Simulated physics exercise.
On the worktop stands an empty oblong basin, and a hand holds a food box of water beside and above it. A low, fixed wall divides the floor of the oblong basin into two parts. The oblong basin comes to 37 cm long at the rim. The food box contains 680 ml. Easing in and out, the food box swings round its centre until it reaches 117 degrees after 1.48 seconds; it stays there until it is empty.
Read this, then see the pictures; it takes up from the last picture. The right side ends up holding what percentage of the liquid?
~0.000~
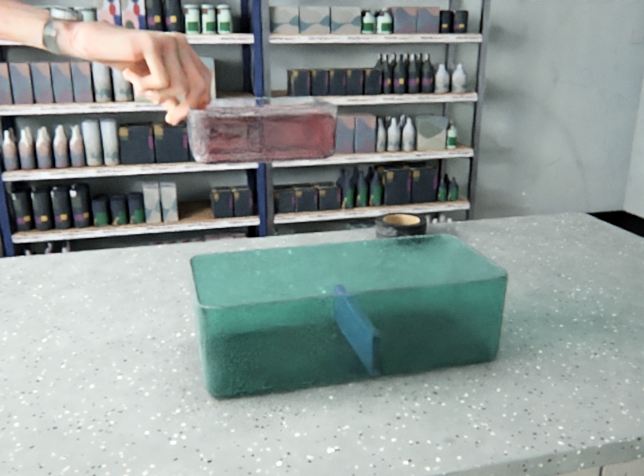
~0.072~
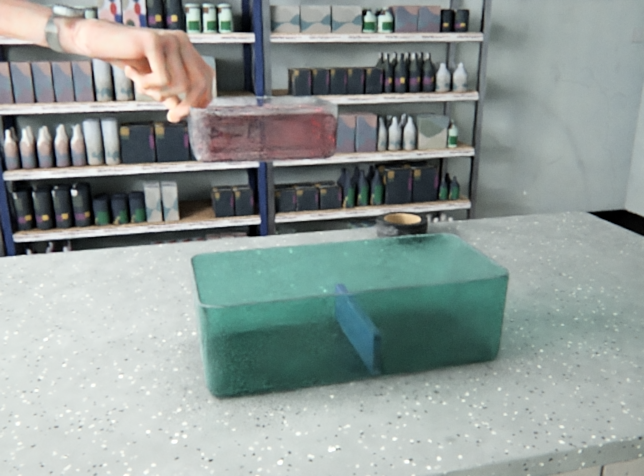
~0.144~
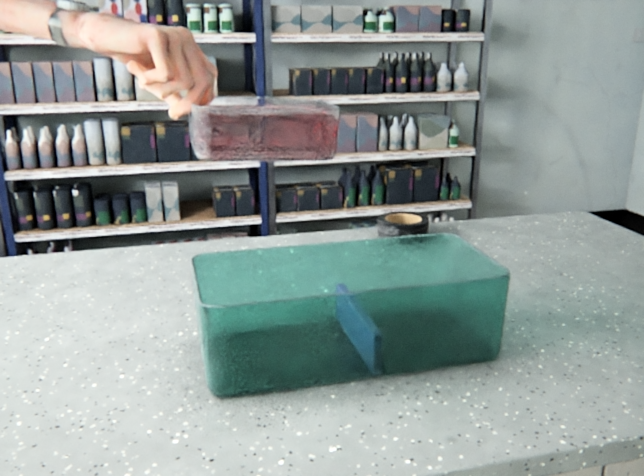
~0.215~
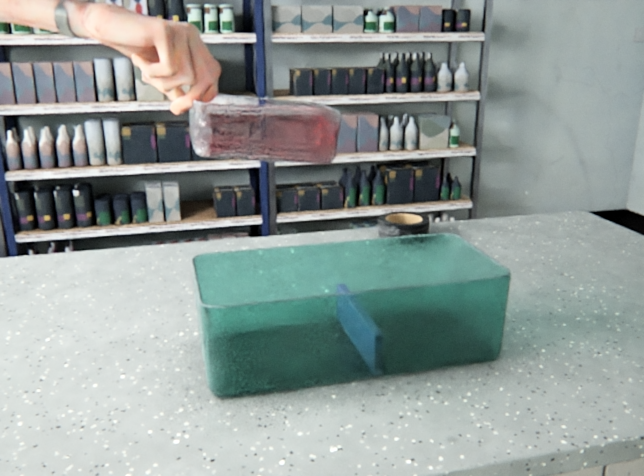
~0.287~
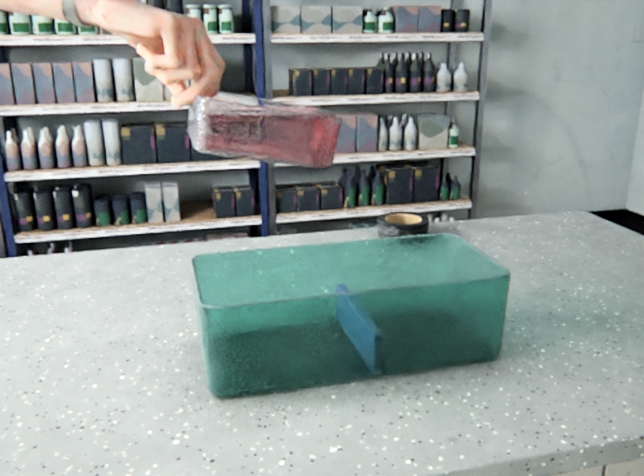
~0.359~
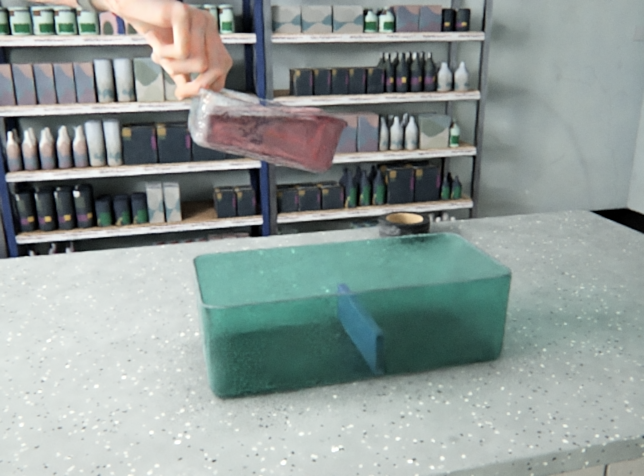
About 75 in every hundred parts.
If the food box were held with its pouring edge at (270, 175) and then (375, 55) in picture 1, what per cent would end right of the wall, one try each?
Try 1: Approx. 0 %; try 2: Approx. 85 %.
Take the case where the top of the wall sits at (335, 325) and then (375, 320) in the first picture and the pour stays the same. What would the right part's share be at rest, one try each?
Some 75 in a hundred, then some 60 in a hundred.
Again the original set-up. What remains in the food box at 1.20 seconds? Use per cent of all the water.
I'd say some 2 per cent remains.
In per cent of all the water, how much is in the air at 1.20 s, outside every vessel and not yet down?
Near 4 per cent, I'd say.
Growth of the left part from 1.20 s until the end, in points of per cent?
Change: Approx. 5 %.
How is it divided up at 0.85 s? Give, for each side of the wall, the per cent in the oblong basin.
Left roughly 2, right roughly 46.
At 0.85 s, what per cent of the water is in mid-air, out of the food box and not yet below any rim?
I'd say close to 34 per cent.
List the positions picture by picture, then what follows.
In the first frame, it leans 0°; its right rim is at (326, 104); the water meets the walls at (190, 114) and (323, 110); the oblong basin's rim runs from (194, 281) to (479, 254); the wall's top is at (356, 309).
In the second frame, it leans 1°; its right rim is at (327, 104); the water meets the walls at (191, 112) and (324, 110).
In the third frame, it leans 3°; its right rim is at (329, 106); the water meets the walls at (193, 112) and (325, 110).
In the fourth frame, it leans 6°; its right rim is at (330, 110); the water meets the walls at (194, 111) and (327, 111).
In the fifth frame, it leans 11°; its right rim is at (330, 116); the water meets the walls at (194, 112) and (328, 112).
In the sixth frame, it leans 16°; its right rim is at (332, 122); the water meets the walls at (195, 113) and (329, 118); 4 per cent is over the edge.
Then, 0.85 s in, the tilt is 71° and 17 per cent is still to pour, 2 is left of the wall and 46 right of it.
Then, 1.20 s in, the tilt is 107° and 2 per cent is still to pour, 18 is left of the wall and 74 right of it.
Then, 1.58 s in, the tilt is 117° and 0 per cent is still to pour, 23 is left of the wall and 75 right of it.
Then, 1.98 s in, the tilt is 117° and 0 per cent is still to pour, 23 is left of the wall and 75 right of it.
Finally, 23 per cent lies left of the wall, 75 right of it and 3 outside.
